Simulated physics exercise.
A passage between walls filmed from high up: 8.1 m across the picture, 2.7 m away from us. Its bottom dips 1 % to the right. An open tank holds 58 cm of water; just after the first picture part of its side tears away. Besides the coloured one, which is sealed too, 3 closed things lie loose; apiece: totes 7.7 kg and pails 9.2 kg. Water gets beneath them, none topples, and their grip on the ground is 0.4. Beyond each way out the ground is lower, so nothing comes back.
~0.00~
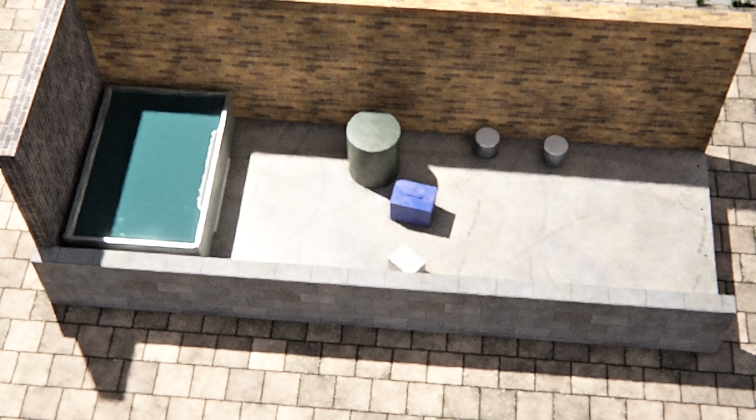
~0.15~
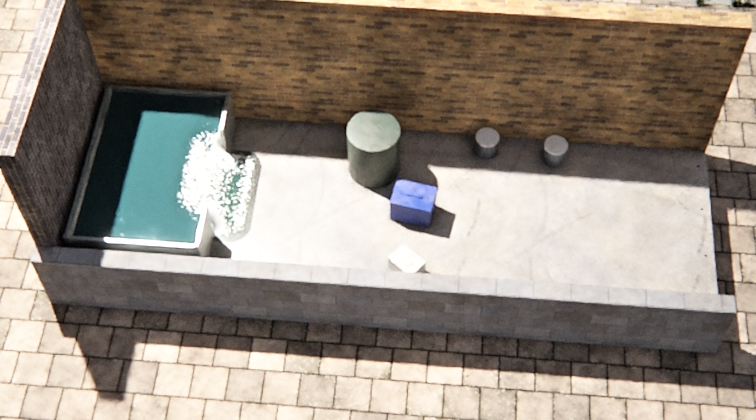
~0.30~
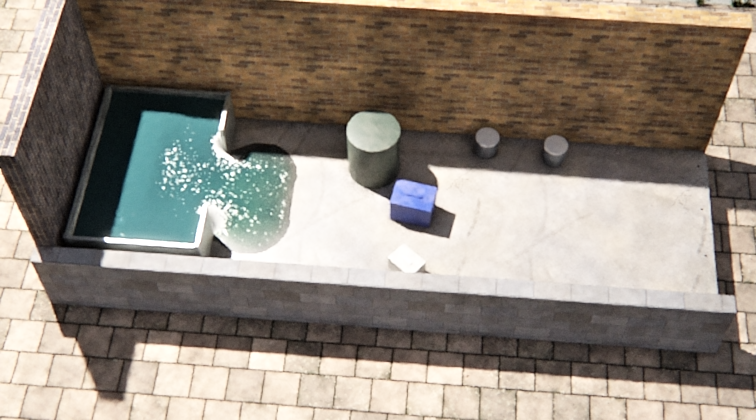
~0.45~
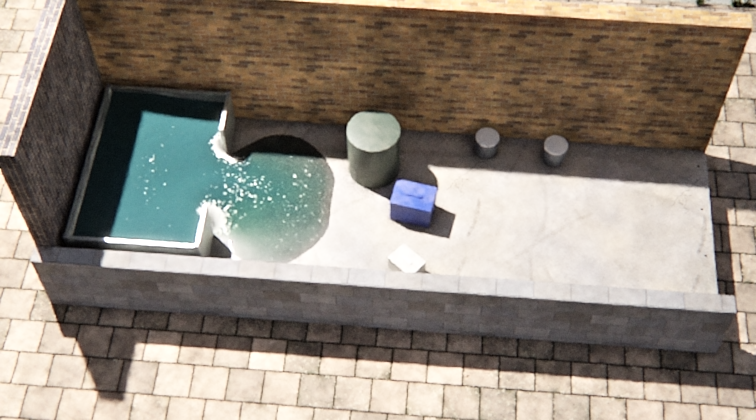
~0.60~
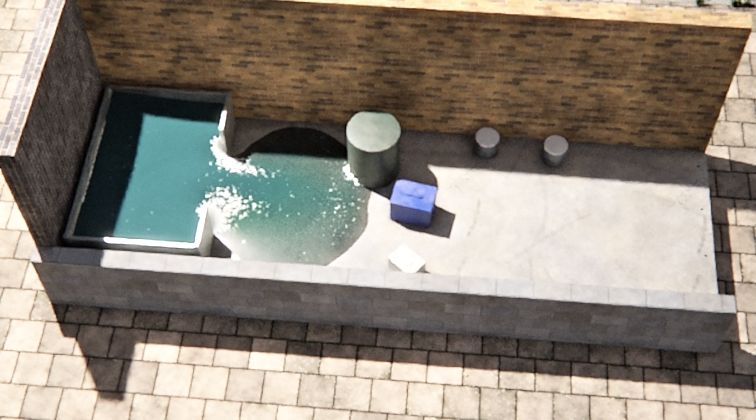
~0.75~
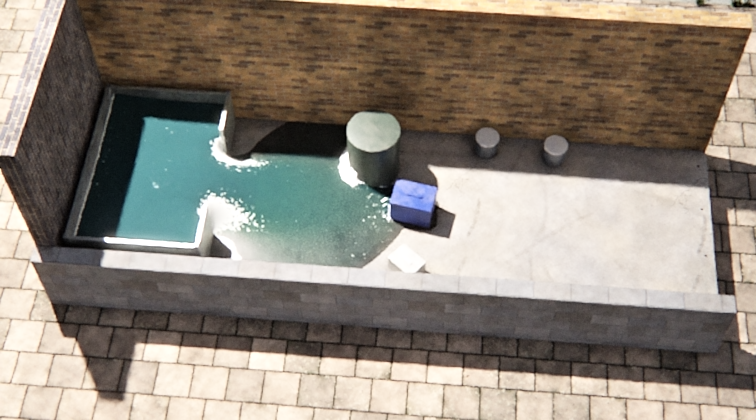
An open tank of teal water fills the left end of a walled passage with a pale floor, seen from high above. A large grey-green cylinder and a blue chest sit near the middle, with a small white box below and two small grey pails to the right by the brick wall. Part of the tank's right side gives way and foaming water spreads rightward around the cylinder to the chest, while the objects and camera stay still.
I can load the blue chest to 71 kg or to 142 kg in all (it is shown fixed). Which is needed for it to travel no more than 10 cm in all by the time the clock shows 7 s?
I expect that only the higher weight holds it.
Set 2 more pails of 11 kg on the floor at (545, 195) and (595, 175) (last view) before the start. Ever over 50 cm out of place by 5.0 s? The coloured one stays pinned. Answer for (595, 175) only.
Answer: Past it.
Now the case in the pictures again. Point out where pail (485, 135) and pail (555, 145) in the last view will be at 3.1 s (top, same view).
Near (591, 180) and (613, 161).
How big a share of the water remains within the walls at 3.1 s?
Some 96 per cent remains.
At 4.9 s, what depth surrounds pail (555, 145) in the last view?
Roughly 5 cm.
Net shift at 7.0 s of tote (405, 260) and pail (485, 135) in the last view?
In turn: Washed out, gone out.
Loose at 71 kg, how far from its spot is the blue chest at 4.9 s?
Roughly 40 cm.
After 1.4 s the blue chest would be 13 cm from its start with 71 kg and 0 cm from its start with 142 kg; 10 cm of water round it then.
After 3.1 s the blue chest would be 39 cm from its start with 71 kg and 0 cm from its start with 142 kg; 5 cm of water round it then.
After 4.9 s the blue chest would be 39 cm from its start with 71 kg and 0 cm from its start with 142 kg; 5 cm of water round it then.
After 7.0 s the blue chest would be 39 cm from its start with 71 kg and 0 cm from its start with 142 kg; 4 cm of water round it then.
